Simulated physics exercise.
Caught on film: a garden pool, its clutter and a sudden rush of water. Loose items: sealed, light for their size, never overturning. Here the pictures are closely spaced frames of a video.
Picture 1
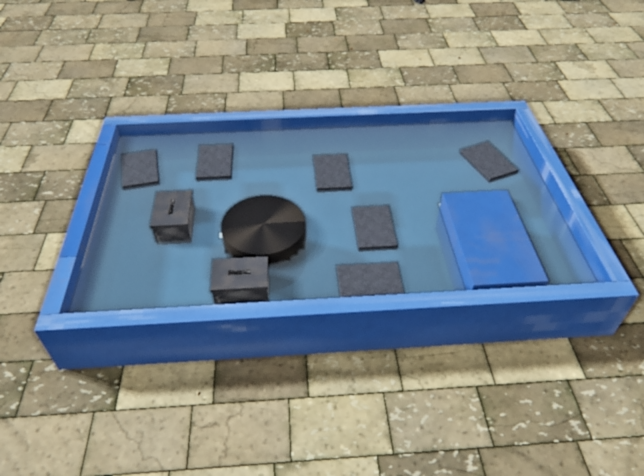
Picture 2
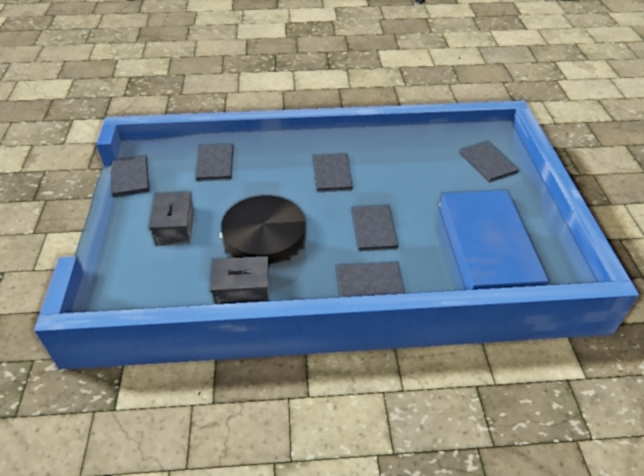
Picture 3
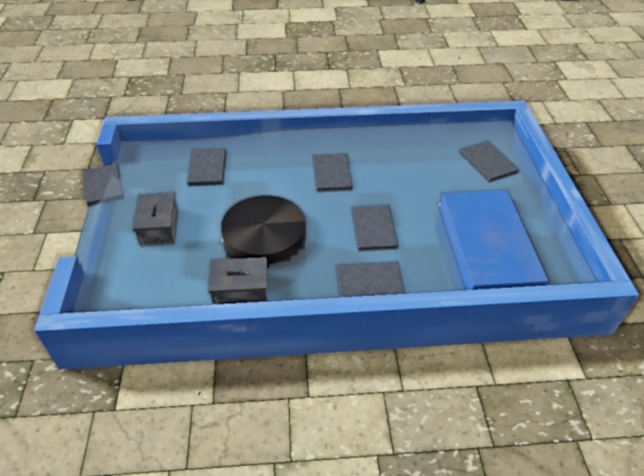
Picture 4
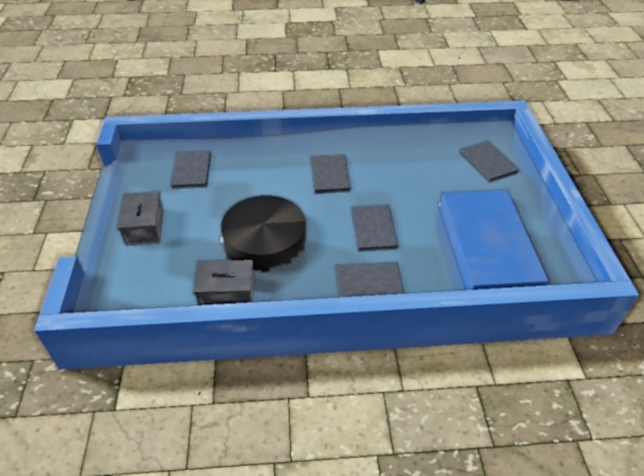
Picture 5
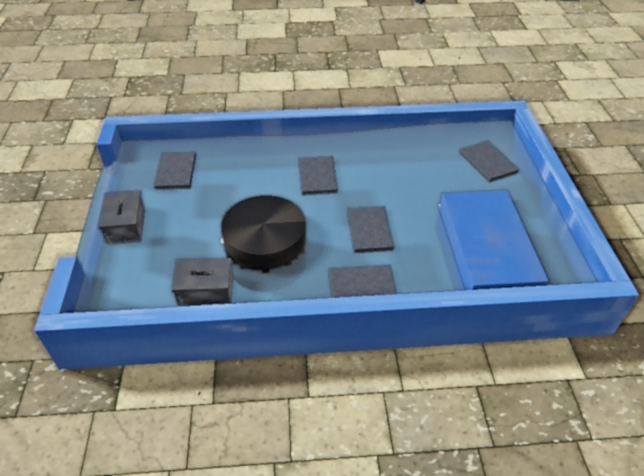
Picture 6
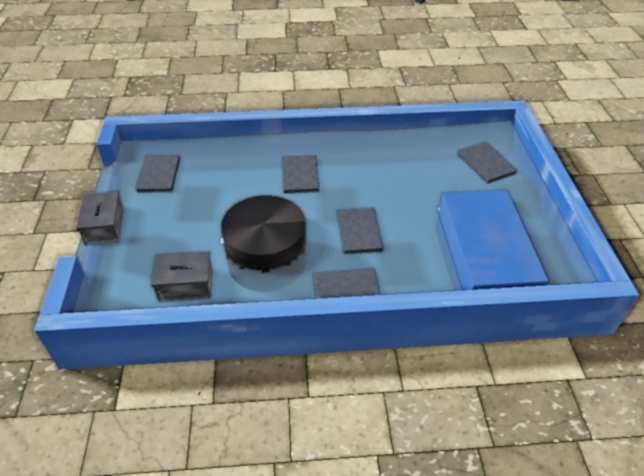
Loose dark tiles and two slotted dark boxes float in a shallow blue garden pool on pale paving, seen from above at an angle. A black round object sits left of centre, with a blue block at right. A gap opens in the left wall, the nearest tile slides out through it, then the boxes and other tiles drift left, one box reaching the opening, while the camera stays still.
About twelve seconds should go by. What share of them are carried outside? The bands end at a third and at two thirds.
The share is two thirds or higher.
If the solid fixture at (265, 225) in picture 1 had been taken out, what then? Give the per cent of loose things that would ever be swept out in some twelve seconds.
Share: 60 %.
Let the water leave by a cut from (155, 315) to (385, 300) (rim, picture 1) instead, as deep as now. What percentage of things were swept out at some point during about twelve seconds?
That comes to 80 per cent of the things.
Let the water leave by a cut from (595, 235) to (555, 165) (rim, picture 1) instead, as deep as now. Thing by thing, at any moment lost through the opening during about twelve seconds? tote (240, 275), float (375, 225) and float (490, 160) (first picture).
Sequentially: Remains indoors, leaves the room, leaves the room.
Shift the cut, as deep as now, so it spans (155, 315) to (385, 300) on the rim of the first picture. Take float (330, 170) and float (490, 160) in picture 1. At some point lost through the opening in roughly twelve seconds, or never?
Exits, then remains.
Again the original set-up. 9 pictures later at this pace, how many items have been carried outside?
That comes to 4.
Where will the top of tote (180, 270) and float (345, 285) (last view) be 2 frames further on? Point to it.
My guess is around (148, 254) and around (316, 296).
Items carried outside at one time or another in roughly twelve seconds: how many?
I count 6 of them.
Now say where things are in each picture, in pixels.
In the first frame, a tote at (172, 208), afloat; a float at (215, 160), afloat; 0 of 8 have shifted.
In the second frame, a tote at (171, 209), afloat; a float at (215, 160) floats; 1 of 8 have shifted.
In the third frame, a tote at (154, 210) floats, close to its start; a float at (207, 165) floats, close to its start; 3 of 8 have shifted.
In the fourth frame, a tote at (139, 209), afloat, close to its start; a float at (191, 168) floats, close to its start; 4 of 8 have shifted.
In the fifth frame, a tote at (120, 208), afloat, a stride from its start; a float at (176, 169), afloat, a stride from its start; 6 of 8 have shifted.
In the sixth frame, a tote at (98, 209) floats, a stride from its start; a float at (158, 172), afloat, a stride from its start; 7 of 8 have shifted.
A moment on, 2 of 8 are out; 6 afloat.
Next, 4 of 8 are out; 4 afloat.
Later, 5 of 8 are out; 3 afloat.
In the end, 6 of 8 are out; 2 afloat.
